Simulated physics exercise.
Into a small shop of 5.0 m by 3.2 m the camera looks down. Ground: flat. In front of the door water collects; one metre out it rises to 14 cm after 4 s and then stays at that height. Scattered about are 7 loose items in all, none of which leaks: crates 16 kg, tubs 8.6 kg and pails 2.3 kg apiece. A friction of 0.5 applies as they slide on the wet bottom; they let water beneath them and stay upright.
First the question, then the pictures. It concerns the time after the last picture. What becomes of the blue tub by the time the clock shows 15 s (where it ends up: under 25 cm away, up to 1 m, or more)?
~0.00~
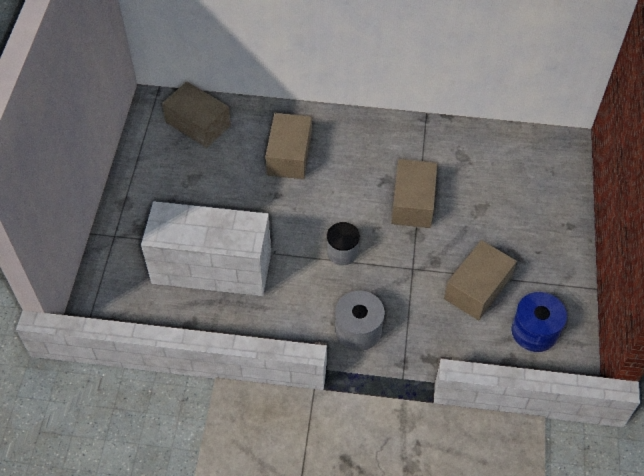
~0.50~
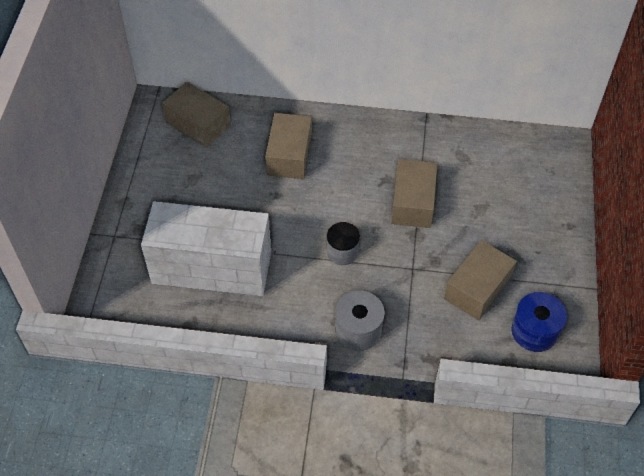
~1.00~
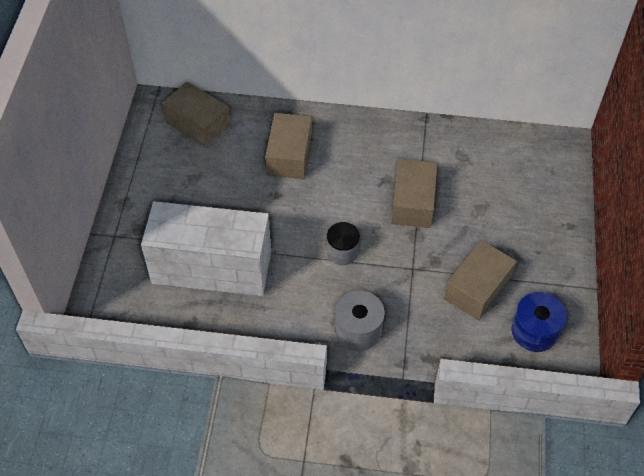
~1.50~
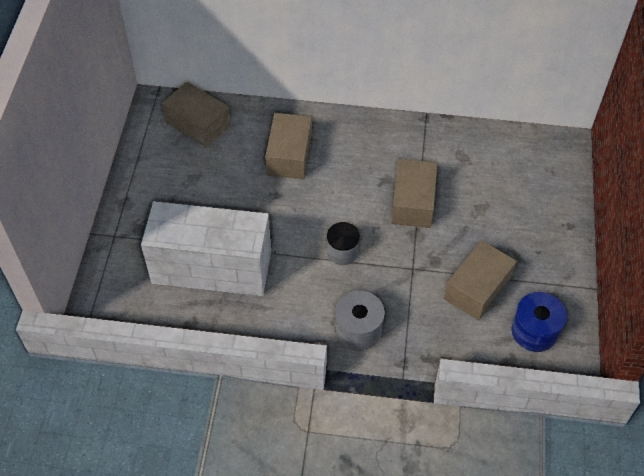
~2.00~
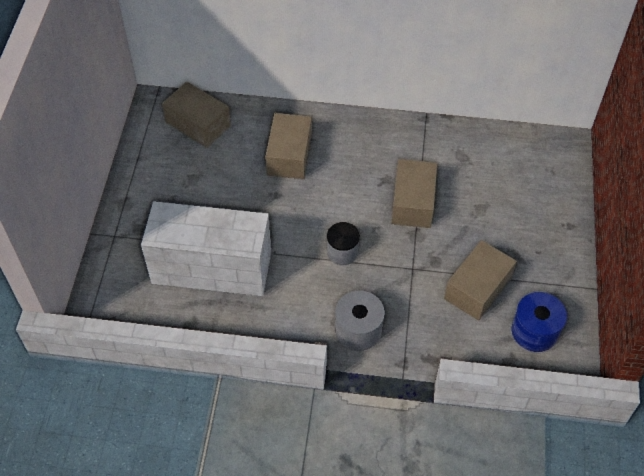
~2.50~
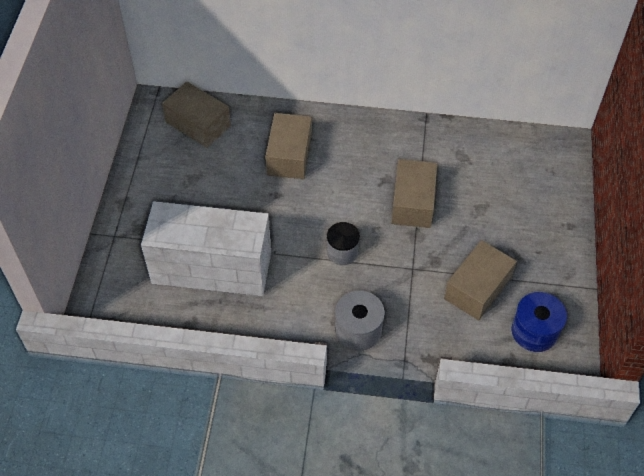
Movement: Limited.
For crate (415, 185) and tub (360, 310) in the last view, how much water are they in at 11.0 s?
Roughly 5 and 4 cm.
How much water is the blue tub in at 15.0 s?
Roughly 7 cm at that moment.
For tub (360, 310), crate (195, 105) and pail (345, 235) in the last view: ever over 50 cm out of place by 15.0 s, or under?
The first is higher, the second lower and the third higher.
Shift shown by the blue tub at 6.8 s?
About 0 cm by then.
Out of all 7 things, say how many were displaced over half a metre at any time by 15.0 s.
That comes to 3.
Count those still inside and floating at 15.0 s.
Then: 4.
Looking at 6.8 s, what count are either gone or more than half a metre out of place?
The count is 1.
After 3.5 s the blue tub is near (542, 313), 0.0 m from its start, aground; 0 afloat.
After 6.8 s the blue tub is near (542, 313), 0.0 m from its start, aground; 1 afloat.
After 11.0 s the blue tub is near (542, 313), 0.0 m from its start, aground; 0 afloat.
After 15.0 s the blue tub is near (526, 345), 0.4 m from its start, afloat; 4 afloat.
